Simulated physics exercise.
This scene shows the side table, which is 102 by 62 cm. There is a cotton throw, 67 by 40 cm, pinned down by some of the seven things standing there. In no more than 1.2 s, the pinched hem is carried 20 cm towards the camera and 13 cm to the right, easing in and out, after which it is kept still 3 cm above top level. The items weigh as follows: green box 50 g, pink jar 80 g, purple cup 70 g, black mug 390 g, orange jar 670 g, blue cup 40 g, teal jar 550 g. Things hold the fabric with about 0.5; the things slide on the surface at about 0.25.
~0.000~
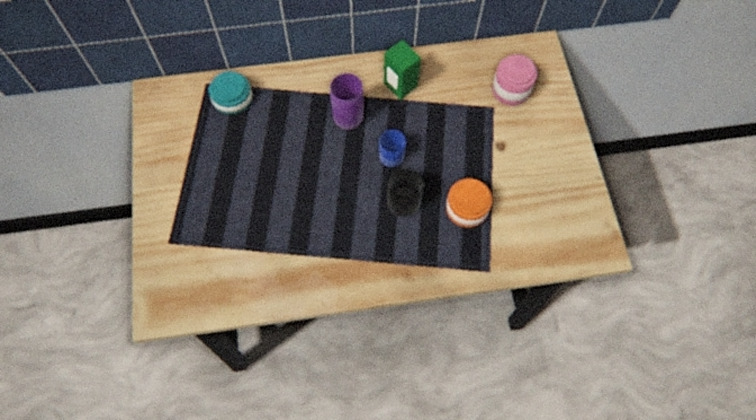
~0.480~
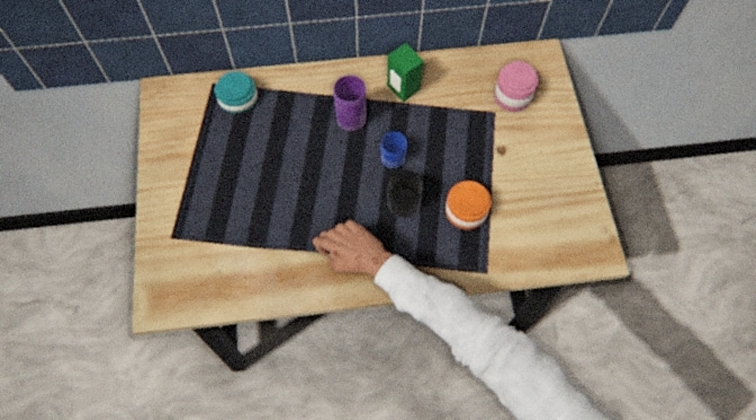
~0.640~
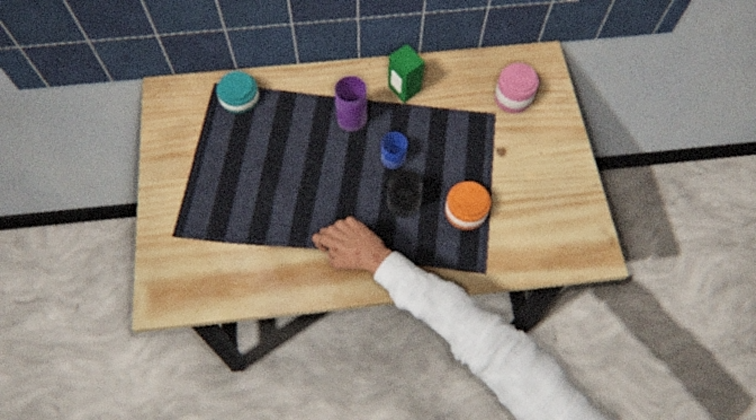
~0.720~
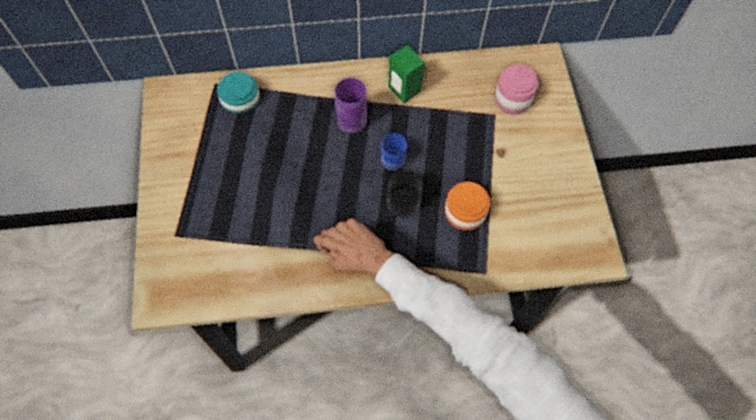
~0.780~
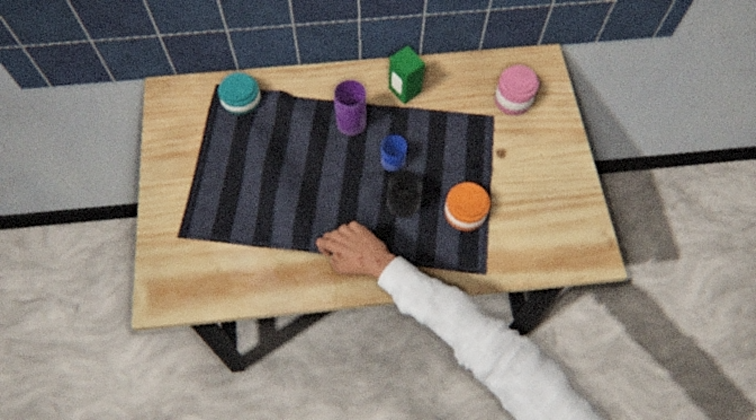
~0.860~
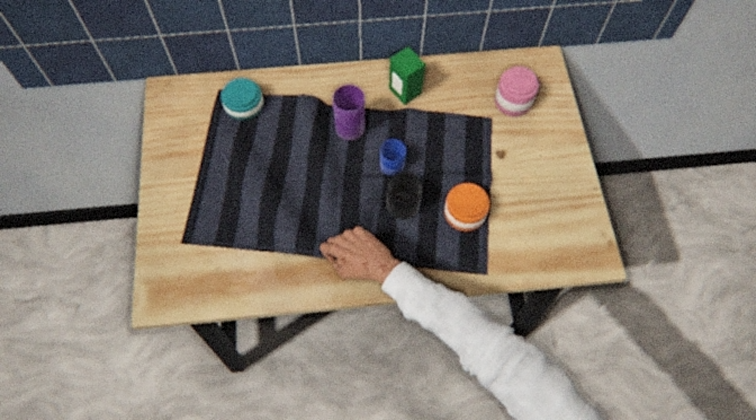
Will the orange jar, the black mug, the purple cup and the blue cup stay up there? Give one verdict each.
The orange jar is a survivor; the black mug is a survivor; the purple cup is a survivor; the blue cup is a survivor.
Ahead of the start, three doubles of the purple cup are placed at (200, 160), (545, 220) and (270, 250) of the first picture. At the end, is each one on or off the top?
Taking them one by one: Is left on top, then is left on top, then is lost.
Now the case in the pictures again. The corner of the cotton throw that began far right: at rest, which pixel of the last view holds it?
It settles at roughly (443, 135).
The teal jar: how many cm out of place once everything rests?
For the teal jar, I get 25 cm from where it started.
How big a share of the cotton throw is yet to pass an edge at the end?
Roughly 85% of it.
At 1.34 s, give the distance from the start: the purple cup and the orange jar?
About: Purple cup 15 cm, orange jar 0 cm.
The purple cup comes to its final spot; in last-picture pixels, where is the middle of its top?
Somewhere around (362, 172) is where it ends up.
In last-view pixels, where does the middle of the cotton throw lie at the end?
It sits near (358, 258) in pixels.
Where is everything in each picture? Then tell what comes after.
In the first frame, orange jar (471, 196); black mug (406, 185); purple cup (346, 87); blue cup (393, 141); cotton throw corners (168, 244) (206, 84) (490, 273).
In the second frame, green box (406, 58); cotton throw corners (171, 239) (212, 83); grip (327, 253).
In the third frame, cotton throw corners (172, 237) (214, 83); grip (327, 250).
In the fourth frame, cotton throw corners (174, 237) (215, 84); grip (328, 252).
In the fifth frame, purple cup (350, 93); cotton throw corners (177, 238) (216, 85); grip (330, 255).
In the sixth frame, orange jar (469, 199); black mug (405, 187); purple cup (349, 98); blue cup (393, 150); cotton throw corners (181, 244) (219, 90) (487, 275); grip (334, 260).
By 1.1 s, 100 % of the cotton throw is still over the top; purple cup 8 cm off its start, blue cup 5 cm off its start, black mug 3 cm off its start.
By 1.3 s, 100 % of the cotton throw is still over the top; purple cup 15 cm off its start, blue cup 10 cm off its start, black mug 7 cm off its start.
By 1.6 s, 90 % of the cotton throw is still over the top; purple cup 19 cm off its start at (341, 164), blue cup 15 cm off its start at (381, 203), black mug 10 cm off its start at (419, 231).
By 1.8 s, 85 % of the cotton throw is still over the top; purple cup 21 cm off its start, blue cup 16 cm off its start, black mug 12 cm off its start.
By 3.4 s, 85 % of the cotton throw is still over the top; blue cup 17 cm off its start at (382, 213), purple cup on its side, 16 cm off its start at (362, 172), black mug 13 cm off its start at (424, 240), orange jar 2 cm off its start at (473, 208).
